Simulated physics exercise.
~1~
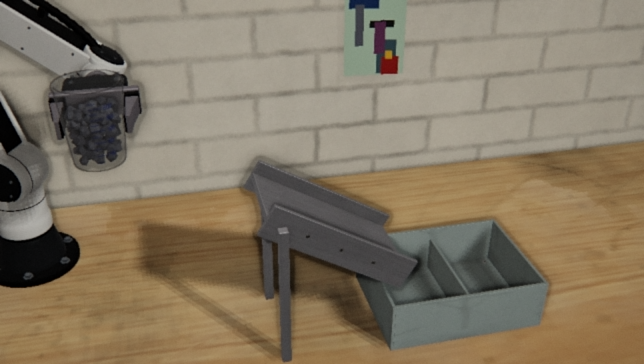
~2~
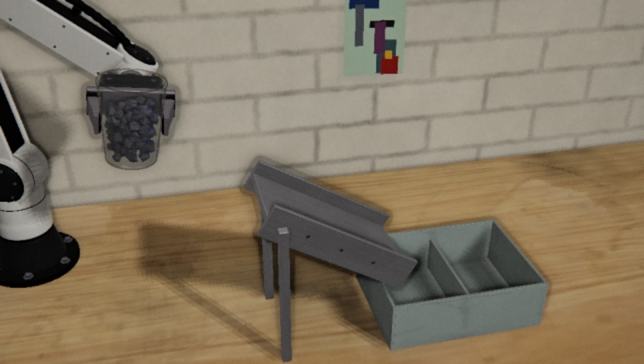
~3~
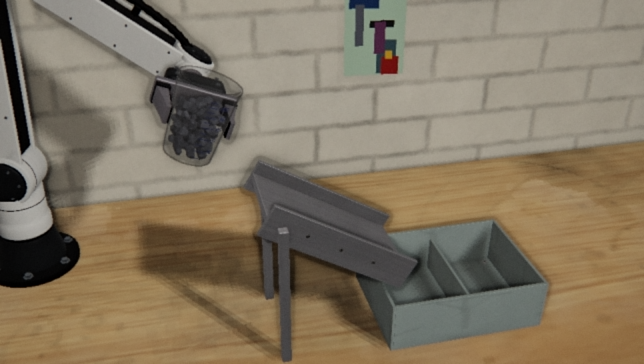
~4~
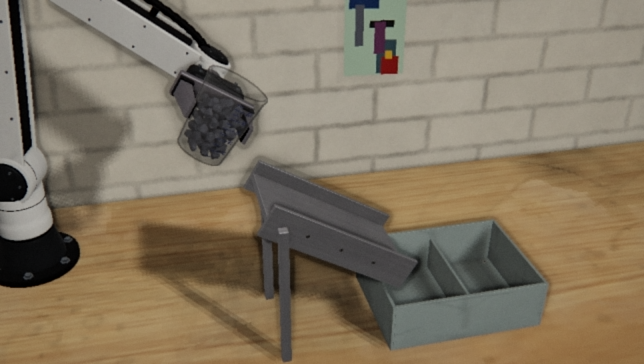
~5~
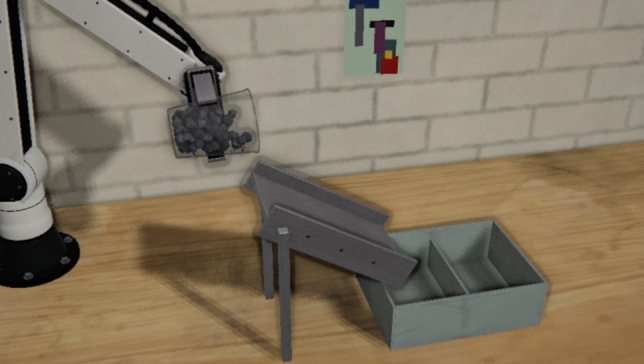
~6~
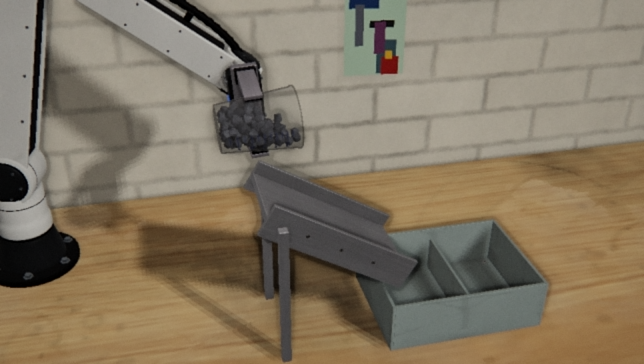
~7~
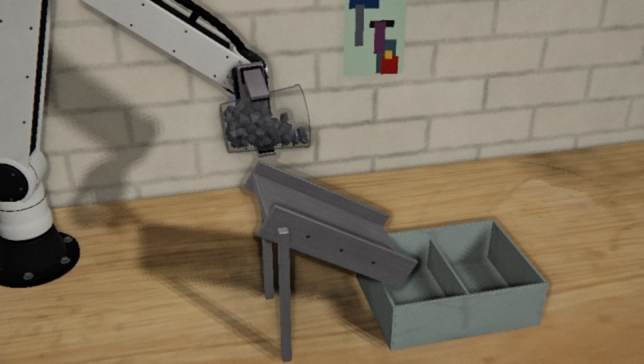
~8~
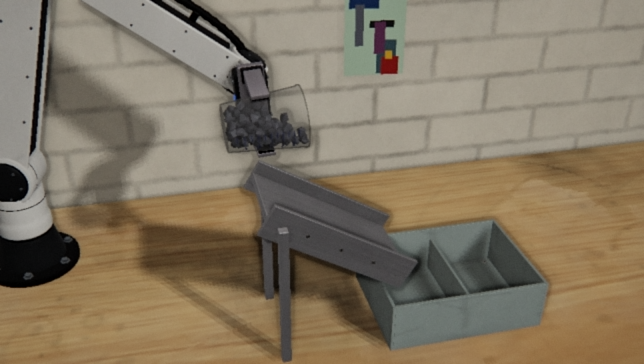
A robot arm carried a clear tumbler full of small dark pebbles to the right, tipping it onto its side as it went, then stopped above a grey chute leading to a divided box, with the pebbles still inside the tumbler.
